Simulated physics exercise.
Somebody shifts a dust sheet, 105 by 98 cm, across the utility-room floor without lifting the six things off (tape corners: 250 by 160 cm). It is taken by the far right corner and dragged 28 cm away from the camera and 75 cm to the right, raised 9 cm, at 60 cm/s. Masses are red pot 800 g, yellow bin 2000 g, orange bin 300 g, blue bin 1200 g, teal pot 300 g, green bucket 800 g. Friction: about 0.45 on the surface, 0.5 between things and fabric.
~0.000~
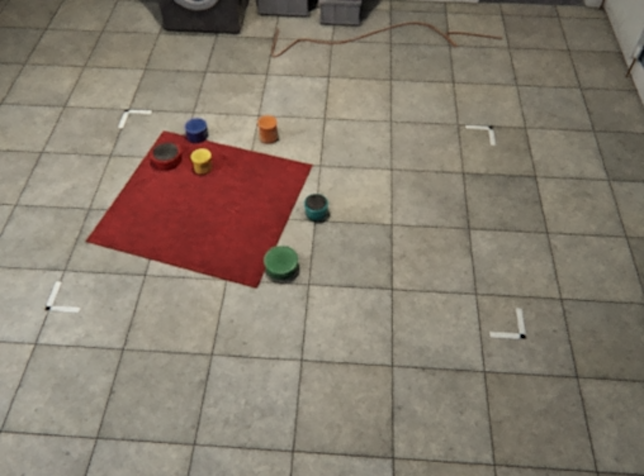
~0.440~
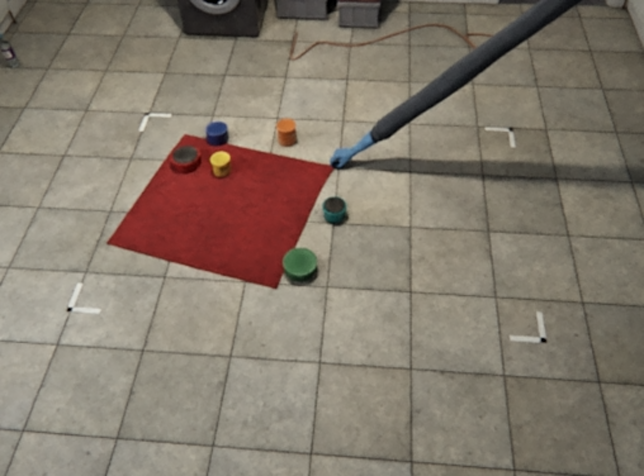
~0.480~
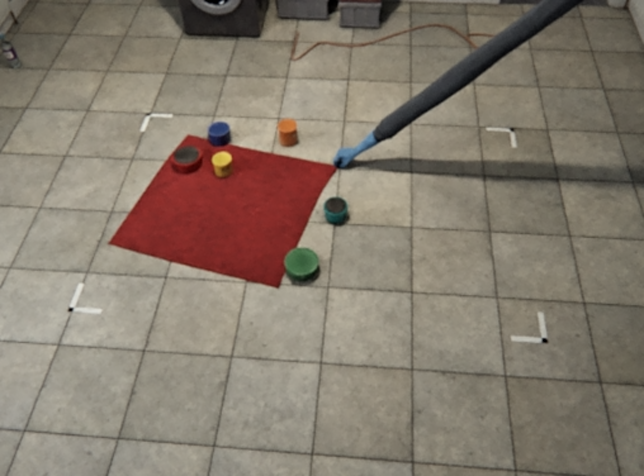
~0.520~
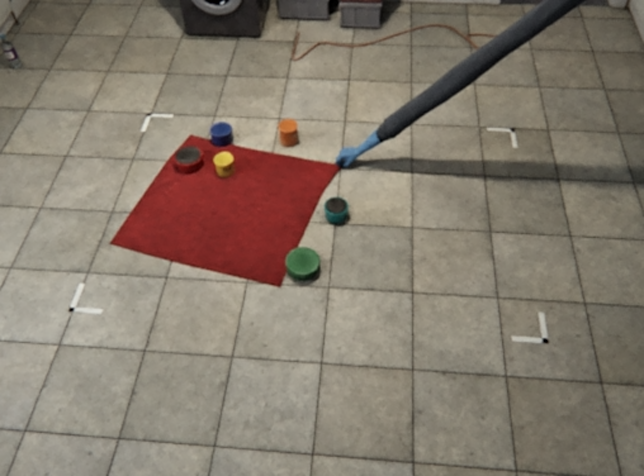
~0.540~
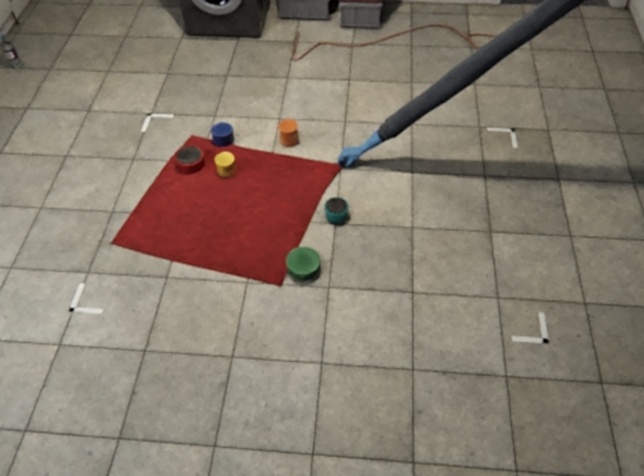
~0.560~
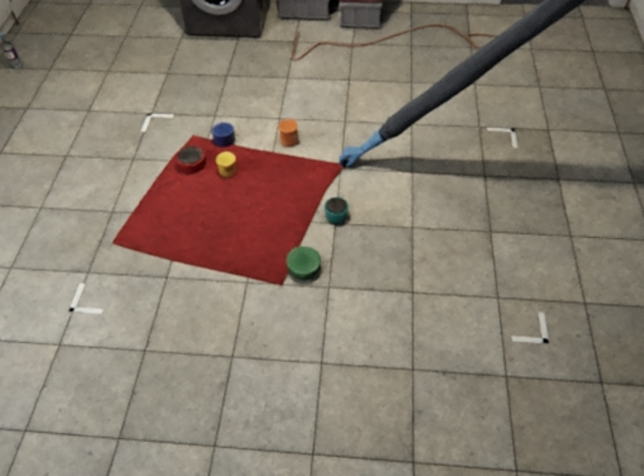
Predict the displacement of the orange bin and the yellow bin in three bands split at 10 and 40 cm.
In order: The orange bin moves a moderate way; the yellow bin travels a long way.
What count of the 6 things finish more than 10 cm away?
That makes 6.
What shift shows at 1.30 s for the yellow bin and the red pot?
Yellow bin 40 cm, red pot 45 cm.
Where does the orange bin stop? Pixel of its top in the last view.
Near (327, 109).
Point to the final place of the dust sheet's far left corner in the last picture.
Around (293, 137).
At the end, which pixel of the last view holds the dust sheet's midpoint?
Around (363, 187).
By 0.9 s, middle of the dust sheet at (273, 199); yellow bin 28 cm off its start, orange bin 2 cm off its start, red pot 26 cm off its start.
By 1.3 s, middle of the dust sheet at (310, 196); yellow bin 42 cm off its start, orange bin 9 cm off its start, red pot 47 cm off its start.
By 1.7 s, middle of the dust sheet at (349, 191); yellow bin 66 cm off its start at (327, 149), orange bin 24 cm off its start at (320, 112), red pot 71 cm off its start at (299, 148).
By 2.0 s, middle of the dust sheet at (363, 187); yellow bin 74 cm off its start, orange bin 29 cm off its start, red pot 80 cm off its start.
By 2.6 s, middle of the dust sheet at (363, 187); yellow bin 74 cm off its start at (340, 146), orange bin 29 cm off its start at (327, 109), red pot 80 cm off its start at (313, 146), blue bin 62 cm off its start at (311, 123).
